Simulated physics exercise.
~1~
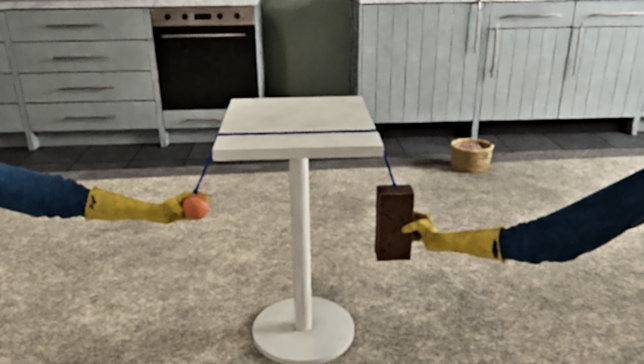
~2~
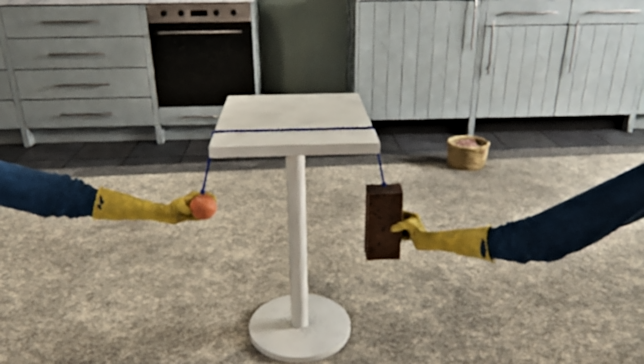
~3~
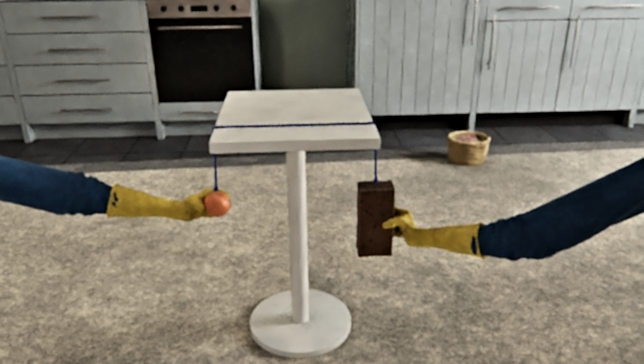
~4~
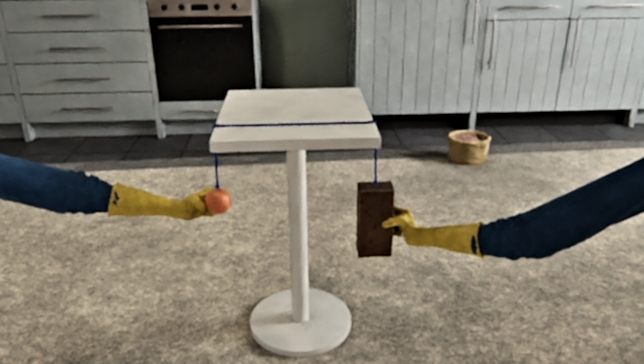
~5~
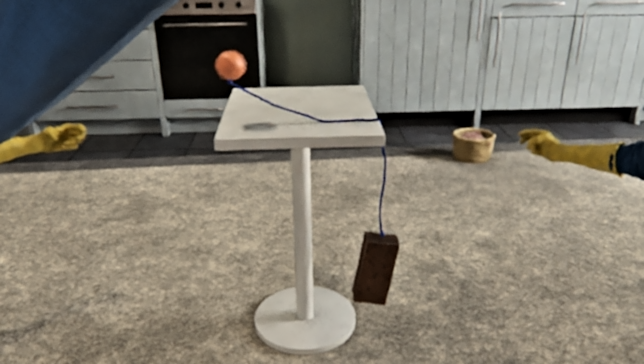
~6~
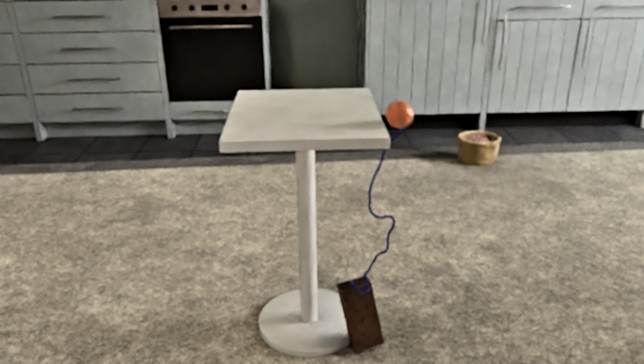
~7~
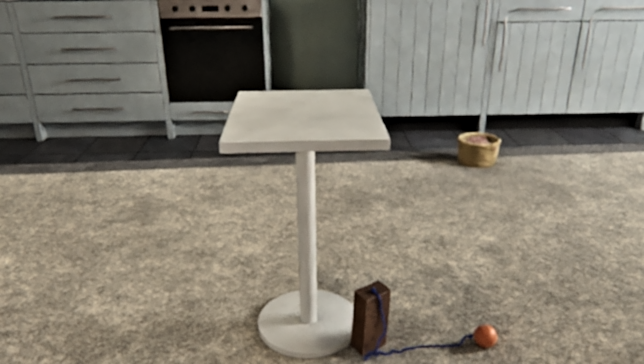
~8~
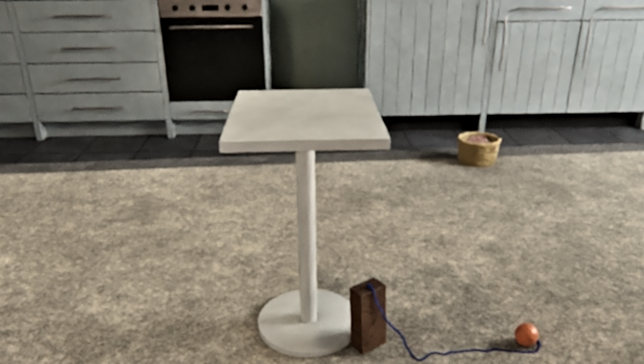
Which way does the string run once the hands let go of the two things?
The string runs down on the right, where the brown brick drops to the floor and pulls the orange ball up and over the tabletop after it.
